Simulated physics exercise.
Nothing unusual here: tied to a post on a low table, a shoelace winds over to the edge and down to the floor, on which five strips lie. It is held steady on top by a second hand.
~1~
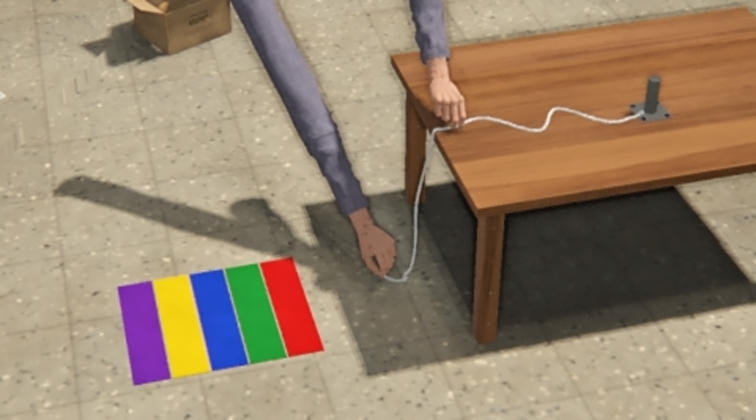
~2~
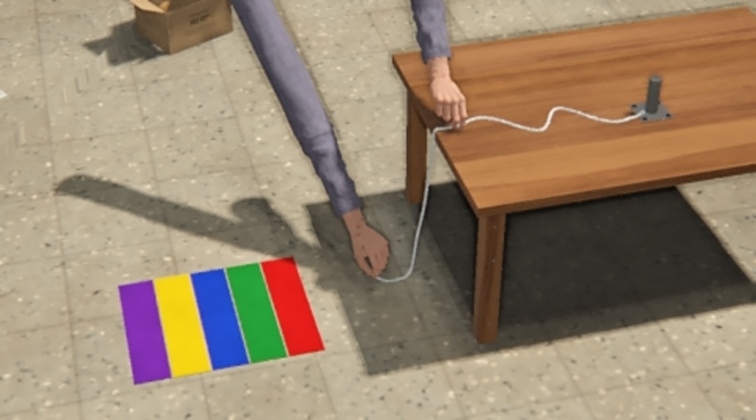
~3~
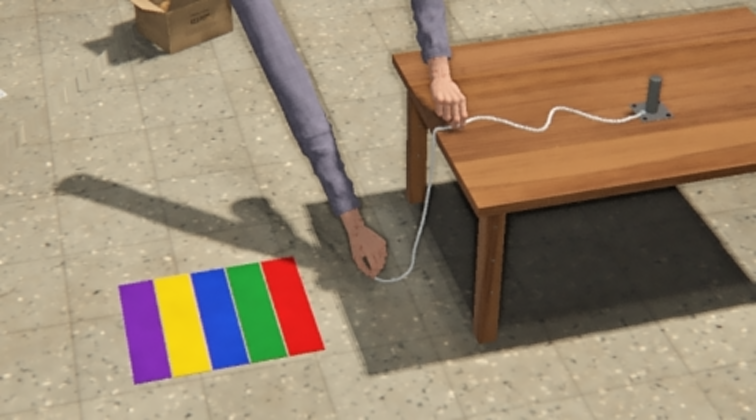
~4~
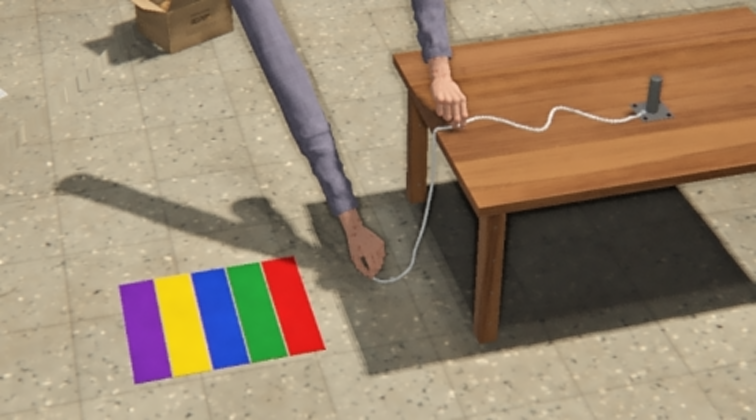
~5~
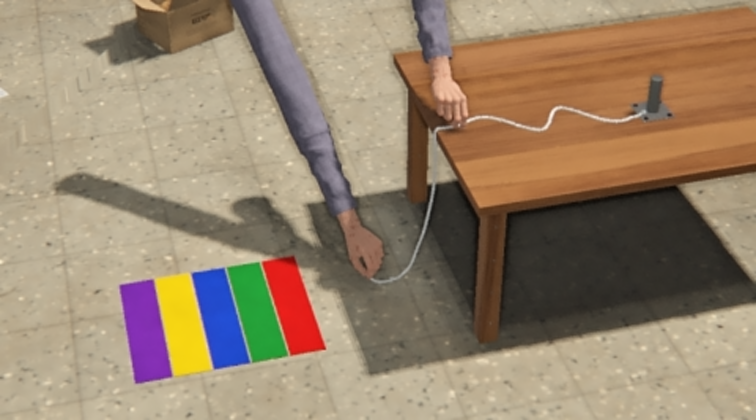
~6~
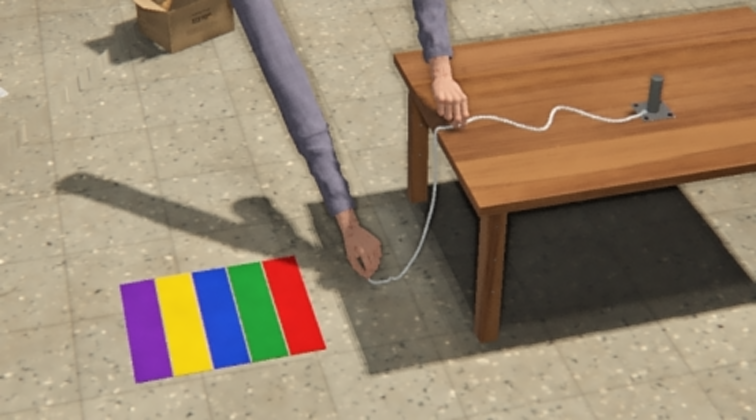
Two hands holding a white cord running from a post on a wooden table, the lower hand shifting very slightly left near coloured strips.
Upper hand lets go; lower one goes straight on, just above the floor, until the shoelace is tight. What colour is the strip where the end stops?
It is blue.
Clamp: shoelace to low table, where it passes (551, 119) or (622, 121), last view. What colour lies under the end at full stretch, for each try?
The end reaches green and then blue.
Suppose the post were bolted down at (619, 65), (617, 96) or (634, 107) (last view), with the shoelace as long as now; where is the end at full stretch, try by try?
Estimated pixels per try: (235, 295); (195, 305); (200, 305).
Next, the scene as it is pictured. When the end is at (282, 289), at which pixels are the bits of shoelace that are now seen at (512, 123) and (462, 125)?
They move to (474, 130) and (431, 153) respectively.
Soon after, end near (282, 289); over red.
Then, end near (241, 296); over green.
At full stretch, end near (218, 300); over blue. The blue one.
